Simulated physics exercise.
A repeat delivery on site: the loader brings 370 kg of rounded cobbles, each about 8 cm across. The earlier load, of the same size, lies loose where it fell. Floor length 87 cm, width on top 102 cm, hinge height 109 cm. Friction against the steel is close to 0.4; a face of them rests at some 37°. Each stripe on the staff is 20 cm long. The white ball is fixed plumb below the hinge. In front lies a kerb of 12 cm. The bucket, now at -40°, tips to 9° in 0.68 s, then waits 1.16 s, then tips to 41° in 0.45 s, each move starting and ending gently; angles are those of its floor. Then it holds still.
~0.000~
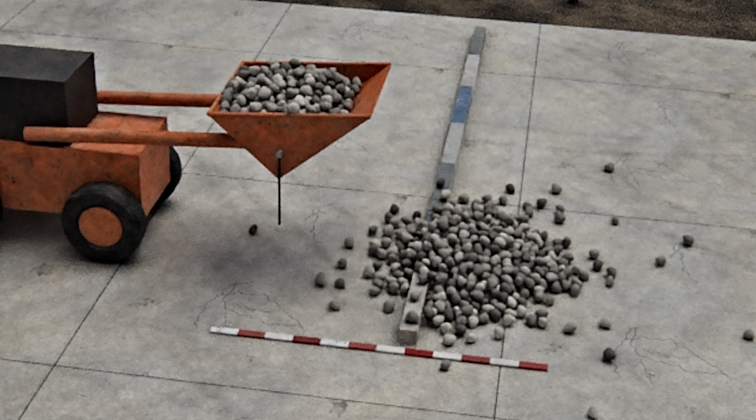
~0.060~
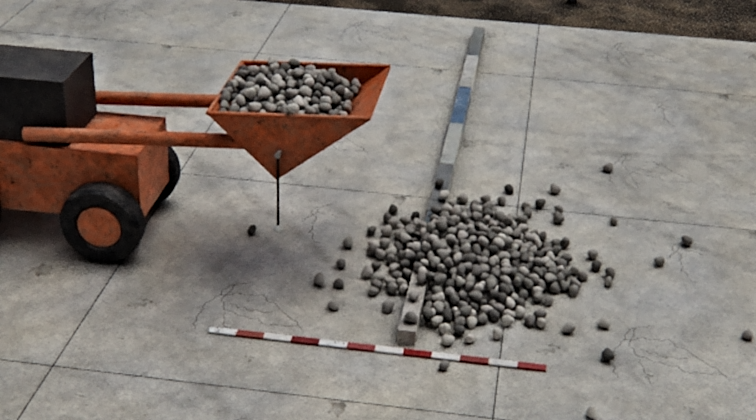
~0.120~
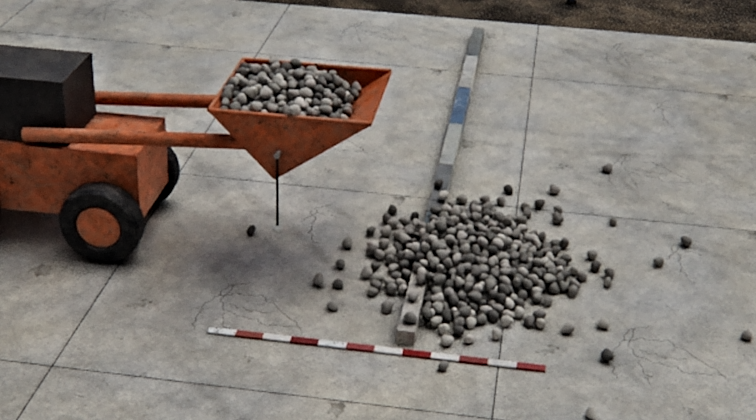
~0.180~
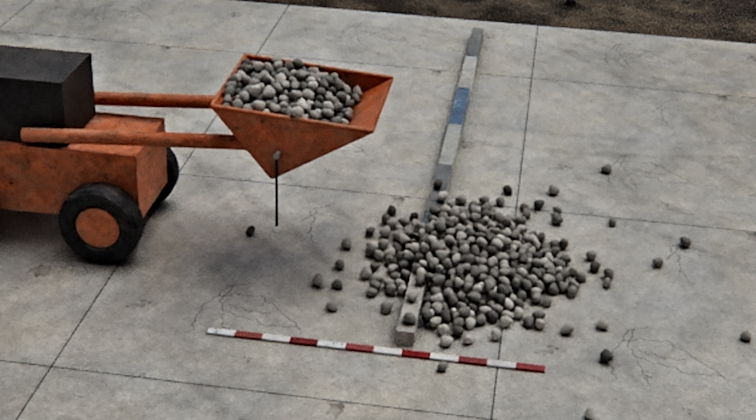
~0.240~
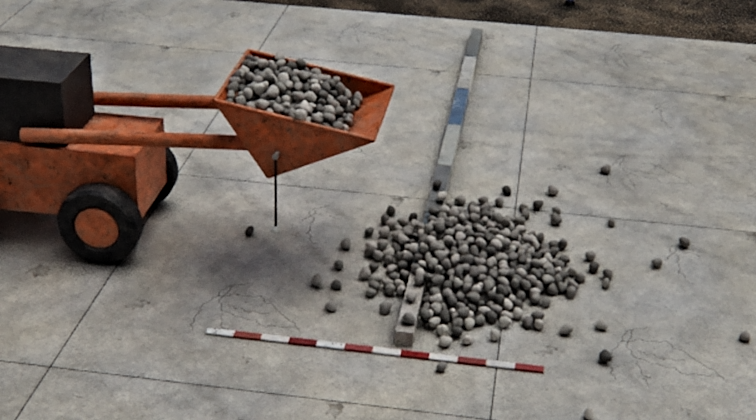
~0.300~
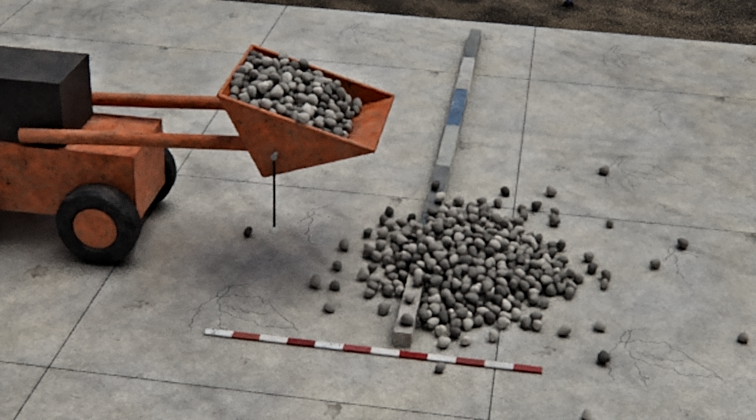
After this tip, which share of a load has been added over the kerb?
About 9 per cent.
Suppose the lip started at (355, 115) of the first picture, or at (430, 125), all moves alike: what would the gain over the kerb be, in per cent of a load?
Near 5 per cent from the first place, 60 from the second.
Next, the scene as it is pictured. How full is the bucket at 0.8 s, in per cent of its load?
It holds some 100 per cent.
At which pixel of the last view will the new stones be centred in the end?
Around (382, 245).
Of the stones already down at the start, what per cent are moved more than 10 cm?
Roughly 5 per cent of them.
After 0.5 s the floor is at 1°; in per cent of one load, 100 in the bucket, 17 on this side of the kerb, 83 over the kerb; the foremost stones are at (638, 265).
After 0.8 s the floor is at 9°; in per cent of one load, 100 in the bucket, 17 on this side of the kerb, 83 over the kerb; the foremost stones are at (638, 265).
After 2.7 s the floor is at 41°; in per cent of one load, 9 in the bucket, 100 on this side of the kerb, 91 over the kerb; the foremost stones are at (638, 265).
After 5.3 s the floor is at 41°; in per cent of one load, 0 in the bucket, 108 on this side of the kerb, 92 over the kerb; the foremost stones are at (638, 265). Net gain over the kerb, 9.
